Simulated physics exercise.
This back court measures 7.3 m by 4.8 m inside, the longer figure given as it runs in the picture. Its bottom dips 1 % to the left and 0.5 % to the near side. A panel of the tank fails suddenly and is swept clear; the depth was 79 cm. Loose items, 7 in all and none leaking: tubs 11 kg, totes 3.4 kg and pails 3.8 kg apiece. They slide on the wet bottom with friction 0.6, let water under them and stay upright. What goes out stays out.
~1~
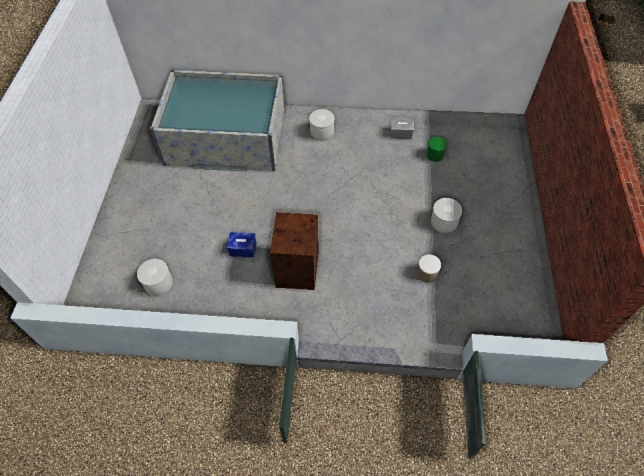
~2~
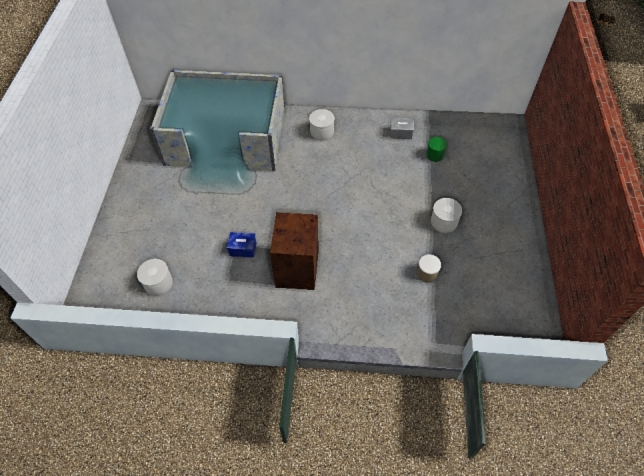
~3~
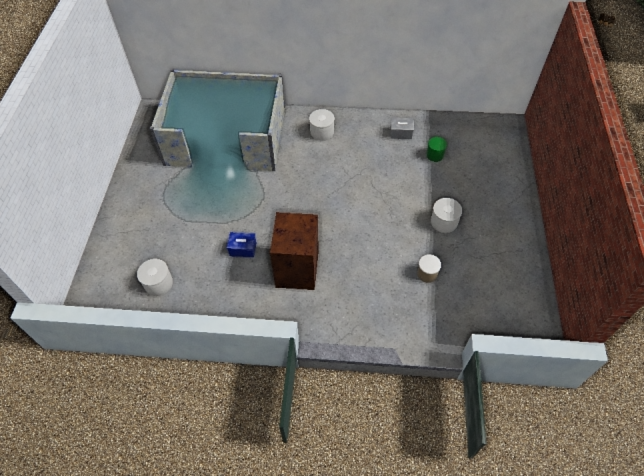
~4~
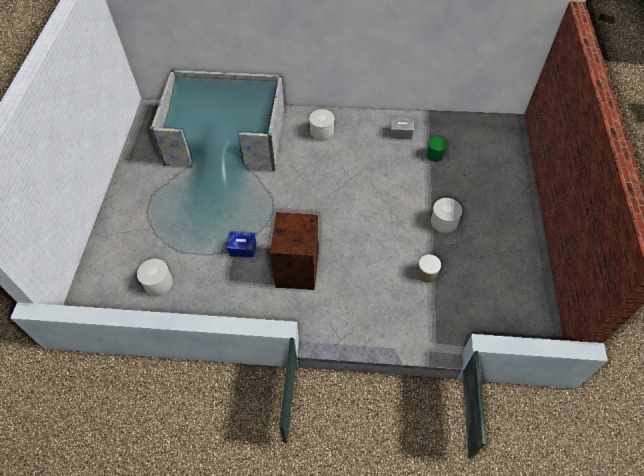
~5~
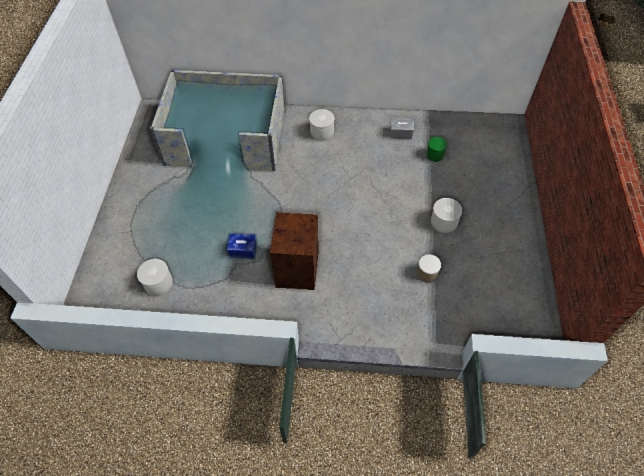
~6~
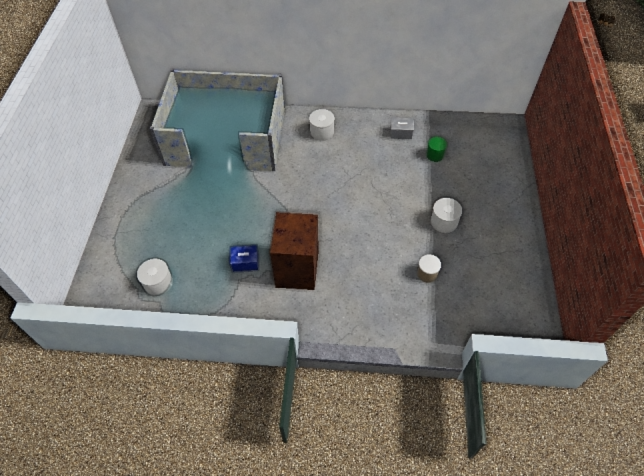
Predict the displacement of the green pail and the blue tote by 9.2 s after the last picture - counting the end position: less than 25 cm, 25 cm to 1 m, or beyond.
Green pail stays put, blue tote ends far away.
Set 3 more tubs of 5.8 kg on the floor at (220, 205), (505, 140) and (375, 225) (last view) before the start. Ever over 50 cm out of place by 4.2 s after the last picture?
In that order: More, under, less.
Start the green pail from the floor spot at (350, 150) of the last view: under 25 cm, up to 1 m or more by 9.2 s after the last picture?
It holds its place.
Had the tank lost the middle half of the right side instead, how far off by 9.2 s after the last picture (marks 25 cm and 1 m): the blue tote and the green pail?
Then the blue tote barely shifts, the green pail travels far.
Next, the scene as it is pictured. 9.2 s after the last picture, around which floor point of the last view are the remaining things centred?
Around (384, 192).
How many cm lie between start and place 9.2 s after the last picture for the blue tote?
About 400 cm.
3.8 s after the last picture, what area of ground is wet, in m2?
About 26 m2.
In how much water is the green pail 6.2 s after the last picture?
About 2 cm.
Then, 1.2 s after the last picture the green pail is near (438, 144), 0.0 m from its start, aground; the blue tote is near (371, 307), 2.3 m from its start, aground; 0 of 7 are out; 1 afloat.
Then, 3.8 s after the last picture the green pail is near (438, 144), 0.0 m from its start, aground; the blue tote is near (543, 266), 4.6 m from its start, afloat; 0 of 7 are out; 2 afloat.
Then, 6.2 s after the last picture the green pail is near (438, 144), 0.0 m from its start, aground; the blue tote is near (496, 233), 4.0 m from its start, afloat; 0 of 7 are out; 2 afloat.
Then, 9.2 s after the last picture the green pail is near (438, 144), 0.0 m from its start, aground; the blue tote is near (483, 186), 4.1 m from its start, aground; 0 of 7 are out; 2 afloat.
